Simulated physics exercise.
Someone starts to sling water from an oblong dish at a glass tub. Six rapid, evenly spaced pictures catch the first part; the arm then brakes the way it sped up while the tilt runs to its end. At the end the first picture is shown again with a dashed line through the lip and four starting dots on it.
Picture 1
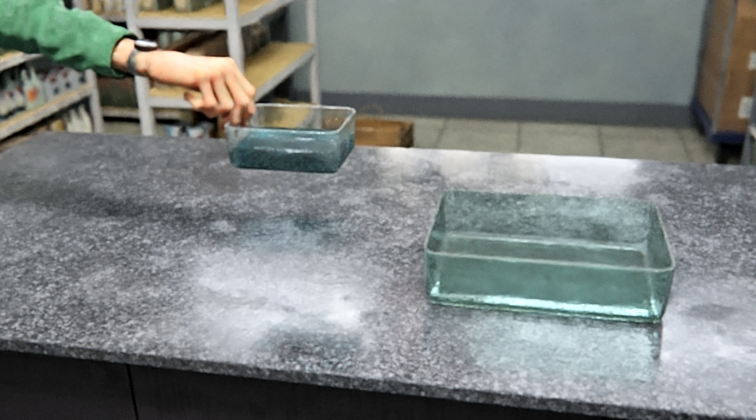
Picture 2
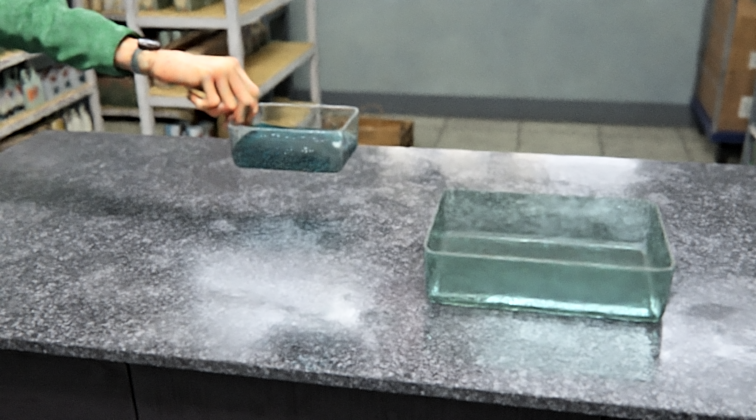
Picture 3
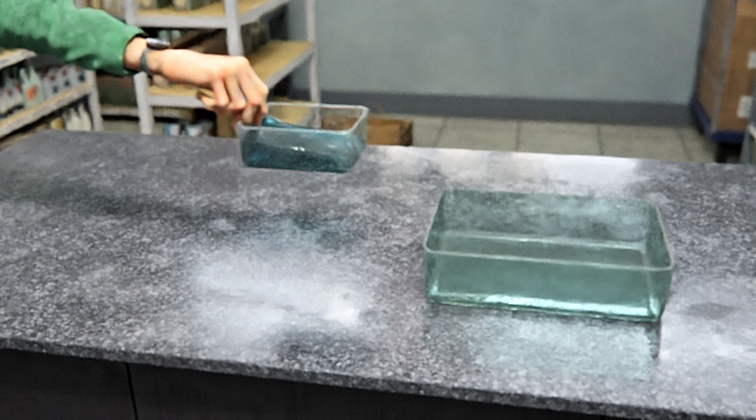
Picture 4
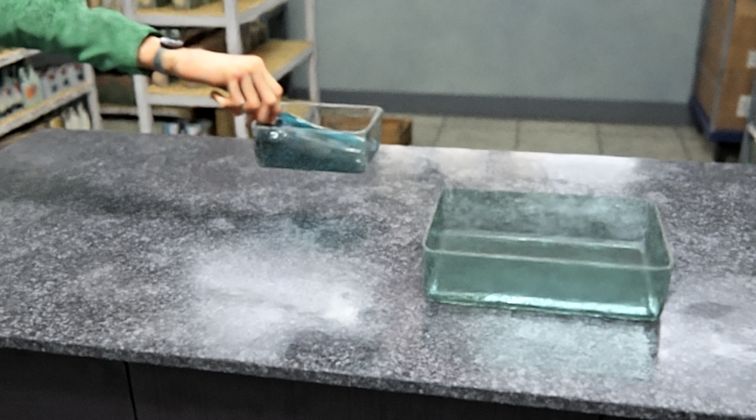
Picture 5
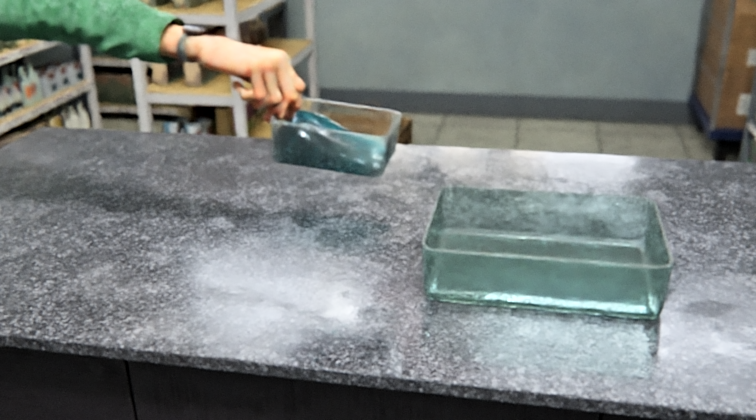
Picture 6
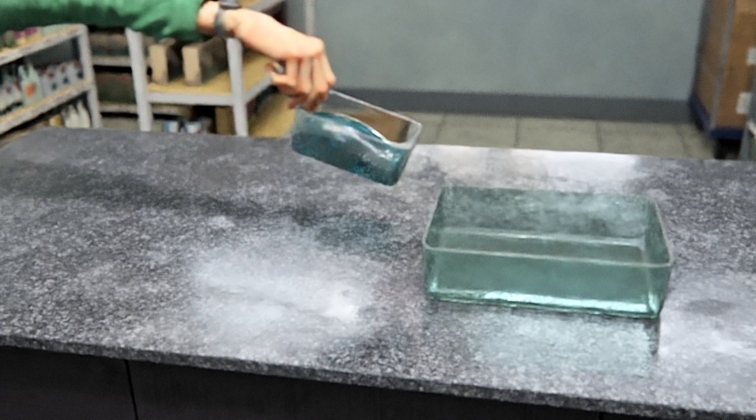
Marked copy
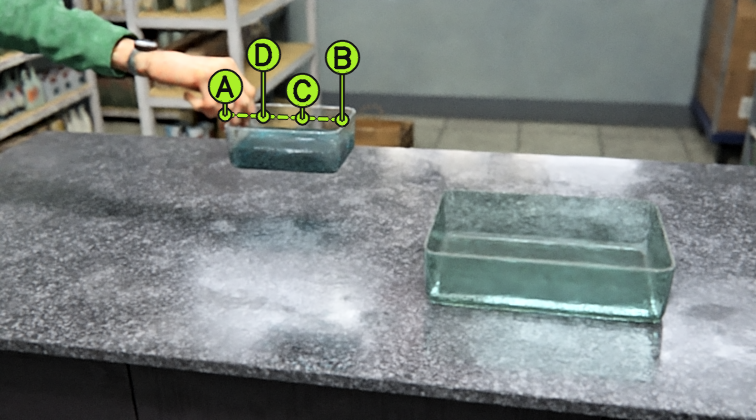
The clip opens with a green-sleeved arm holding a small glass dish of bluish water above a speckled grey counter, left of a larger glass tub. The water sloshes as the hand carries the dish to the right, then tilts it with its right end lower, while the tub stays still.
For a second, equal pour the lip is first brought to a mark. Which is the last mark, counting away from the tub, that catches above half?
The limit is C.
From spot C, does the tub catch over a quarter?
Yes.
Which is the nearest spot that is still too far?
The answer is D.
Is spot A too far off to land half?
Yes, it does.
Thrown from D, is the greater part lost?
Yes, it does.
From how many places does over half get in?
Two of them.
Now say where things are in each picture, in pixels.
In the first frame, upright, lip at (346, 120); tub from (426, 298) to (664, 319); nothing has left yet.
In the second frame, upright, lip at (349, 119); nothing has left yet.
In the third frame, upright, lip at (358, 119); nothing has left yet.
In the fourth frame, upright, lip at (373, 119); nothing has left yet.
In the fifth frame, tipped about 6°, lip at (393, 124); nothing has left yet.
In the sixth frame, tipped about 18°, lip at (415, 136); nothing has left yet.
In lime, A at (225, 114); B at (342, 119); C at (302, 118); D at (263, 116).
If A is chosen, about 0 % lands in the tub, 98 % falls short.
If B is chosen, about 81 % lands in the tub, 12 % falls short and 7 % goes beside or beyond.
If C is chosen, about 68 % lands in the tub, 26 % falls short and 6 % goes beside or beyond.
If D is chosen, about 23 % lands in the tub, 73 % falls short and 4 % goes beside or beyond.
